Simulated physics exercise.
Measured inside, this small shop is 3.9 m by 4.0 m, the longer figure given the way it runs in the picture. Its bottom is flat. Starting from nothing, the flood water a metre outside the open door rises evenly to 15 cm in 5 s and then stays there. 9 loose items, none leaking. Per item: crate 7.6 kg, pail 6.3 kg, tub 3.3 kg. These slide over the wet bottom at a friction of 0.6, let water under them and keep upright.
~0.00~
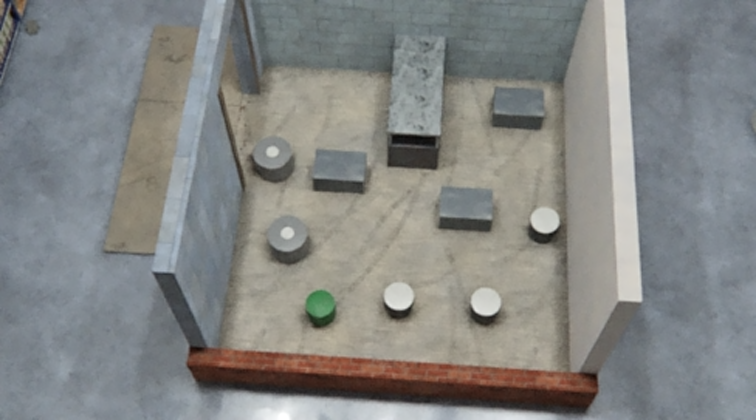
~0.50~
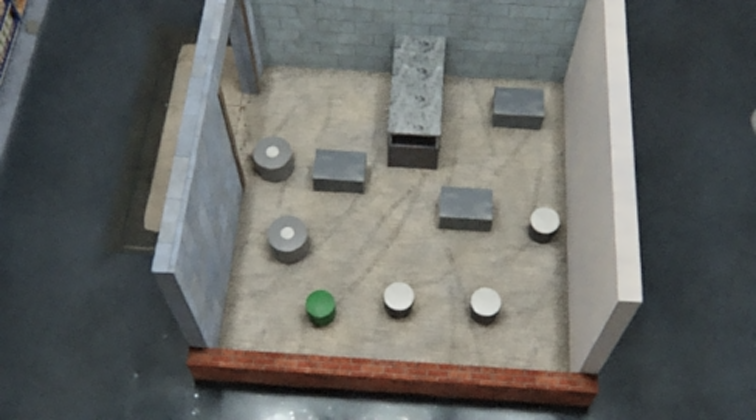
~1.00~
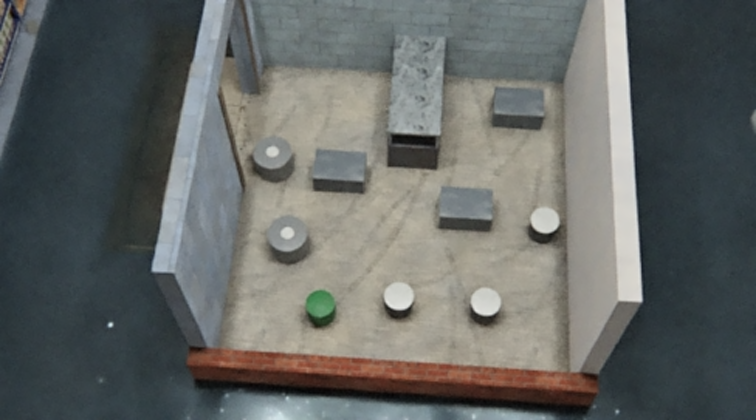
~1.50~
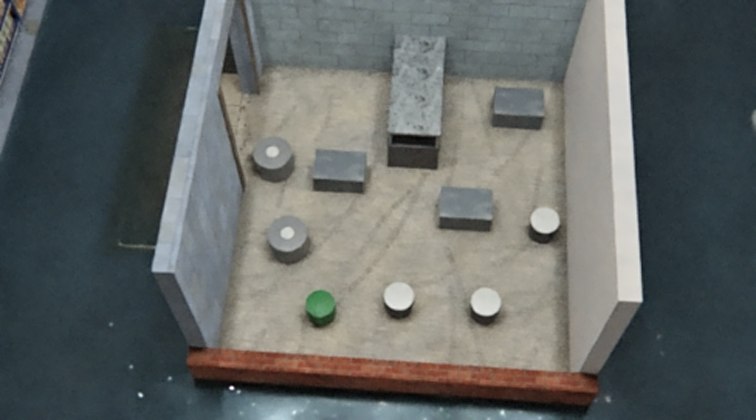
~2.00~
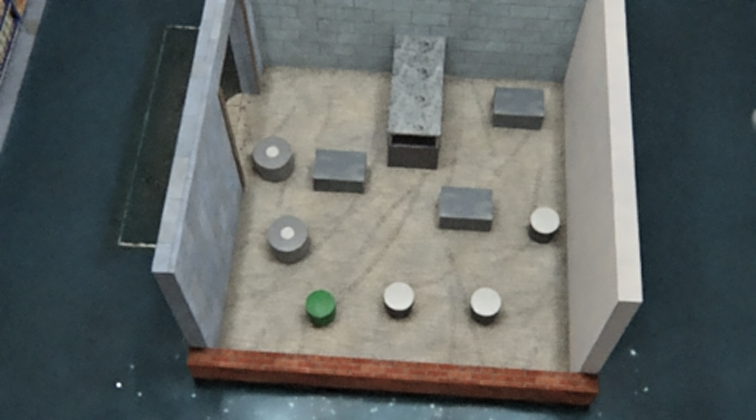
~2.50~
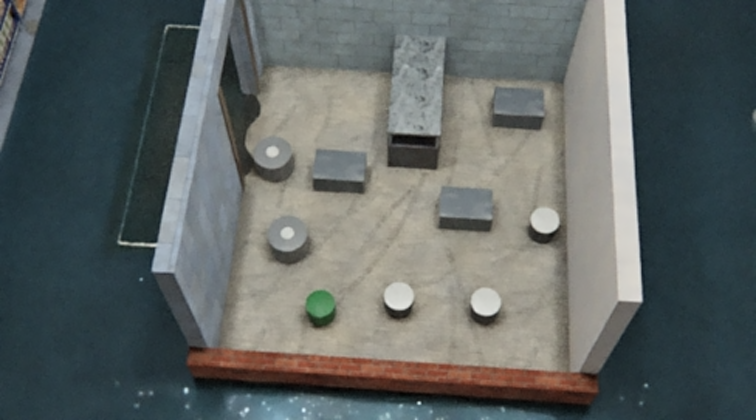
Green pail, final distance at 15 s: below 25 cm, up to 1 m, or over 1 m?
Below 25 cm.
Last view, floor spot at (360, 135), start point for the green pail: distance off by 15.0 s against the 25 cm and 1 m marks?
It ends far away.
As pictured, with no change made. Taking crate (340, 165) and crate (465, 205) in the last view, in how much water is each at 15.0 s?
About 11 and 4 cm.
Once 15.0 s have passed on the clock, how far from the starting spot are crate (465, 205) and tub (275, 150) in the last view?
First 120 cm, then 200 cm.
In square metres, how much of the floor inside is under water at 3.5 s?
Wet area: Approx. 1.0 m2.
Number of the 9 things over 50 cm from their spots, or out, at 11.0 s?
Result: 2.
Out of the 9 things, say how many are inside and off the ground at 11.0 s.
The count is 2.
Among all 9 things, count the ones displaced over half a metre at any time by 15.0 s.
Result: 6.
After 3.5 s the green pail is near (320, 303), 0.0 m from its start, aground; 0 afloat.
After 6.8 s the green pail is near (320, 303), 0.0 m from its start, aground; 0 afloat.
After 11.0 s the green pail is near (320, 304), 0.0 m from its start, aground; 2 afloat.
After 15.0 s the green pail is near (320, 304), 0.0 m from its start, aground; 7 afloat.
